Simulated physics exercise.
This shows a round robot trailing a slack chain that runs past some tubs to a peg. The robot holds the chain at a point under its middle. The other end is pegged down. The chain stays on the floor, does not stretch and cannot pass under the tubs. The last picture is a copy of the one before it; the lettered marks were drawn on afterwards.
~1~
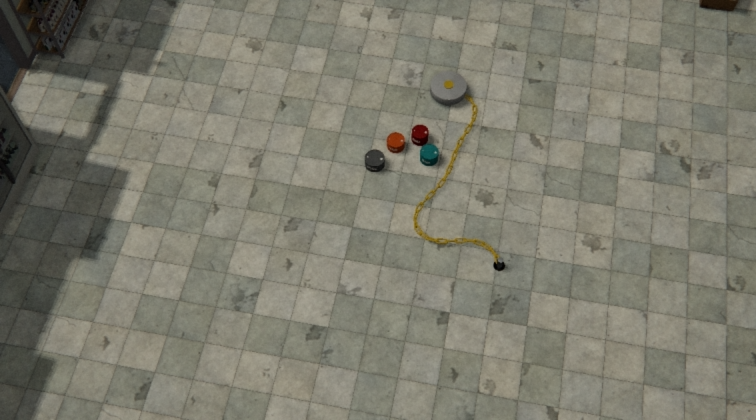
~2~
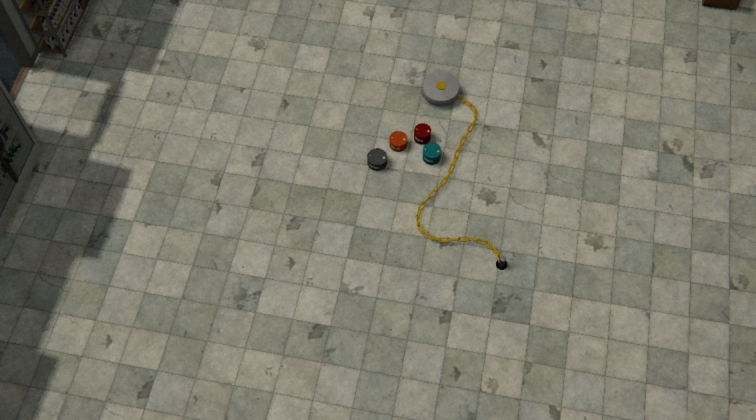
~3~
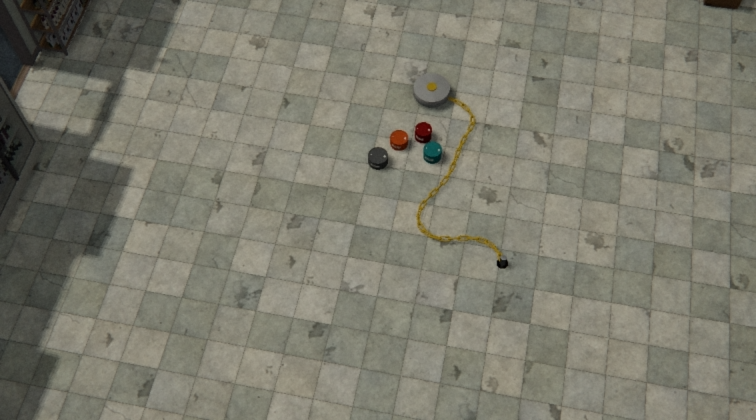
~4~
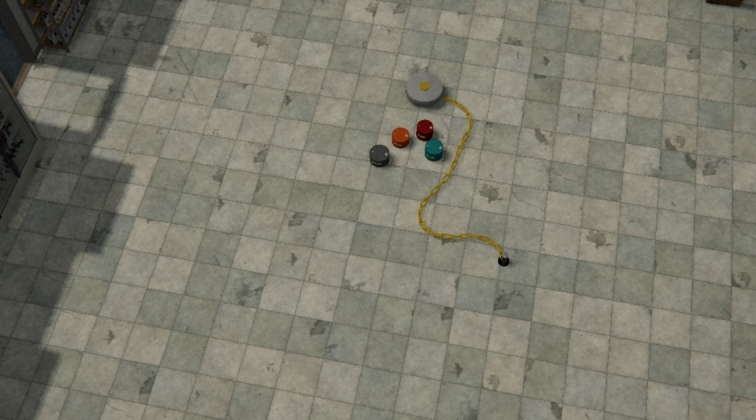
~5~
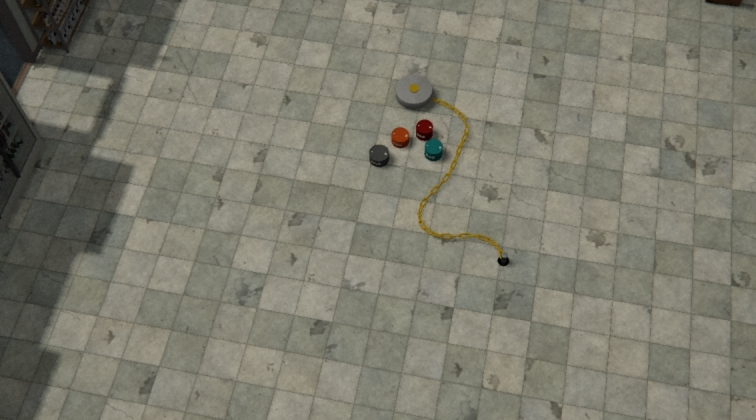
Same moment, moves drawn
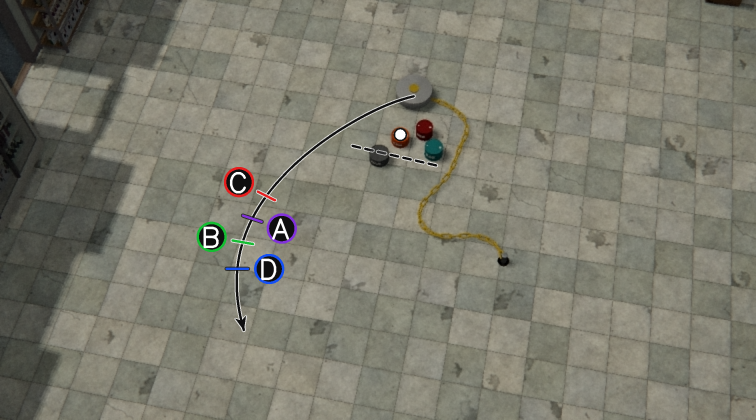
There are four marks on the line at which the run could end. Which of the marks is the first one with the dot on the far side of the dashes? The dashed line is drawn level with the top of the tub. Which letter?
It must go as far as C.
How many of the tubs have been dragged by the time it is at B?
Four.
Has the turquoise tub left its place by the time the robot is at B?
Yes.
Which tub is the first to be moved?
Red.
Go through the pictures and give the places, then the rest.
The first frame shows peg (500, 263); orange tub (396, 143); red tub (420, 135).
The second frame shows robot (441, 90); turquoise tub (432, 154).
The third frame shows robot (432, 91); peg (503, 261).
The fourth frame shows robot (424, 90); red tub (425, 130).
The fifth frame shows robot (414, 92); grey tub (379, 156); peg (504, 258); orange tub (400, 138).
On the marked copy, A at (252, 219); B at (243, 242); C at (266, 196); D at (237, 269); the dashed line at (394, 156); the route from (414, 96) via (281, 179) to (244, 330); the white dot at (400, 135).
Taking C. A third of the way, robot (356, 117); orange tub (400, 138).
Two thirds of the way, robot (304, 153); orange tub (400, 138); red tub (421, 135).
When it is over, robot (266, 192); orange tub (391, 165); red tub (409, 167); turquoise tub (423, 176); grey tub (372, 167); the dot on the orange tub is over the dashed line.
As for the rest, A does it too, but is farther than needed; B does it too, but is farther than needed; D does it too, but is farther than needed.
